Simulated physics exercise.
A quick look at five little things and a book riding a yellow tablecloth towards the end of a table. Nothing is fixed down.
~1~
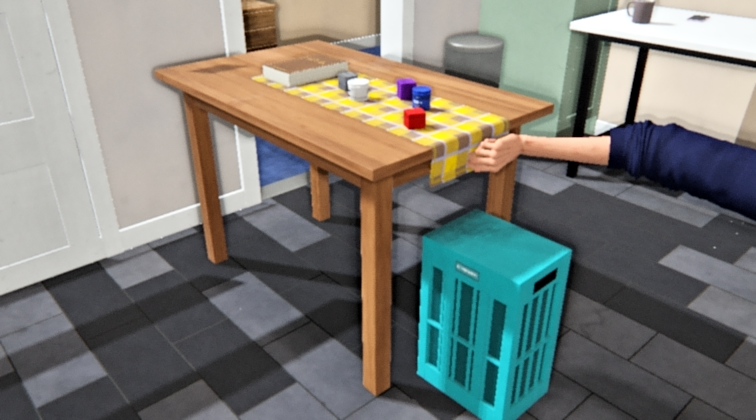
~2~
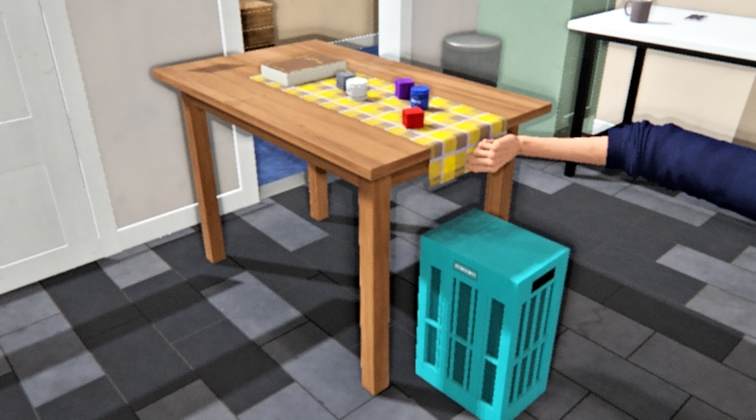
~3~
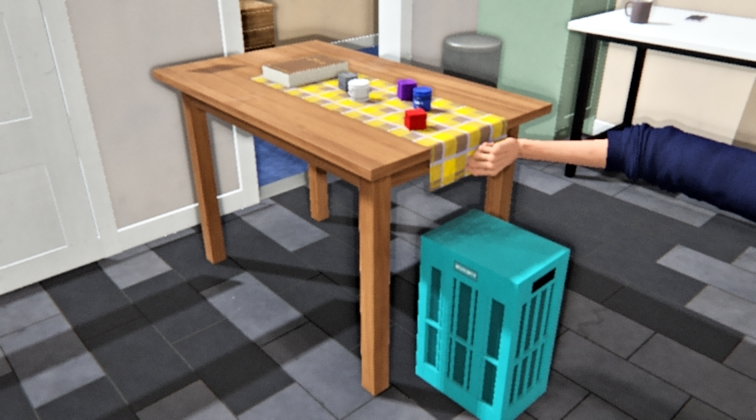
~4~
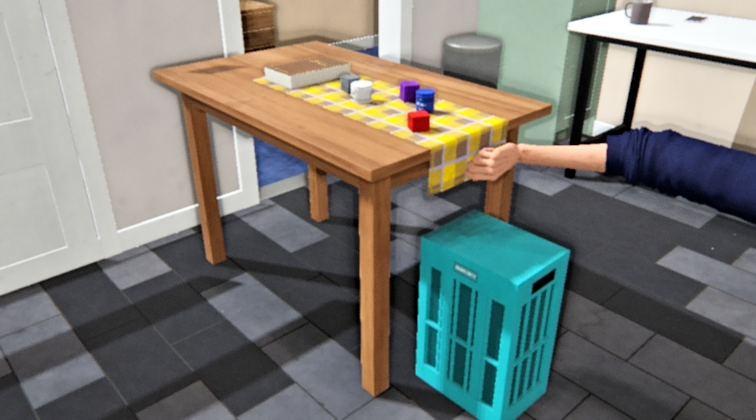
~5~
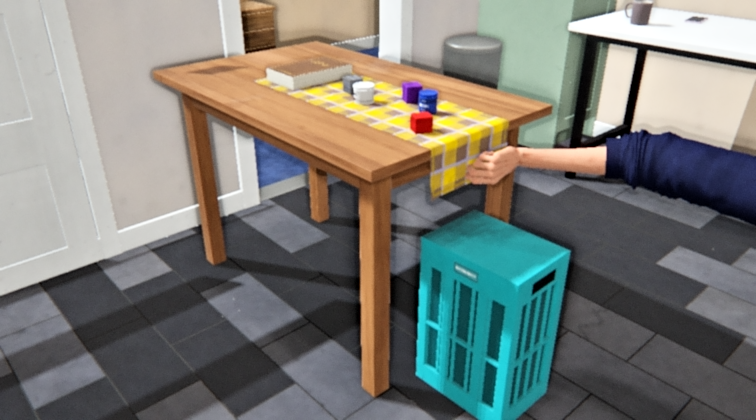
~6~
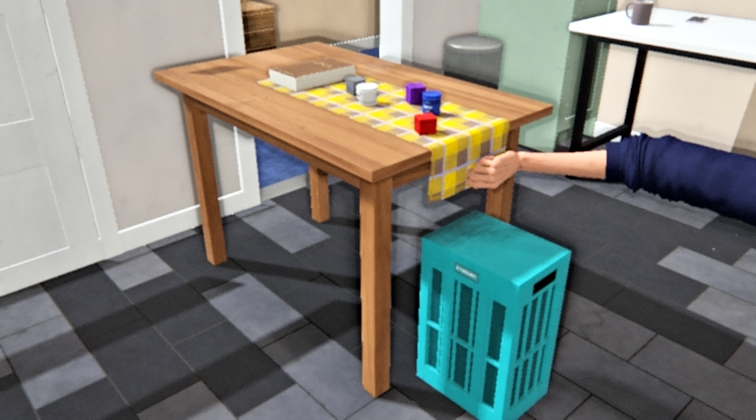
A yellow checked tablecloth shifted slightly toward the near right end of a wooden table as a hand held its hanging edge, carrying small red, blue, purple, white and grey objects and a book along.
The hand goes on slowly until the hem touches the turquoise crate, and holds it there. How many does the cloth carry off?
The answer is one.
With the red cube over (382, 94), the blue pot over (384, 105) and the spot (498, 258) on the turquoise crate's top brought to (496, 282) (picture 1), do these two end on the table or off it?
The red cube remains up, the blue pot survives.
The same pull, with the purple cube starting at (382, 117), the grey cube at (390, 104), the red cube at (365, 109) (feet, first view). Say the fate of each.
The purple cube remains up; the grey cube does not fall; the red cube keeps its place on top.
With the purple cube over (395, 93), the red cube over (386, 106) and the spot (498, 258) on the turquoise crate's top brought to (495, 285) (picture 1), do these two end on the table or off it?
The purple cube does not fall; the red cube survives.
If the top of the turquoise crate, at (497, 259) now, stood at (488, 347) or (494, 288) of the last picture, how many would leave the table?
The count: 4 and 2.
Early on, hem near (468, 200); all still up.
Midway, hem near (468, 218); red cube gone.
Near the end, hem on the crate; red cube gone.
Finally, hem on the crate; red cube gone. Over the edge go one.
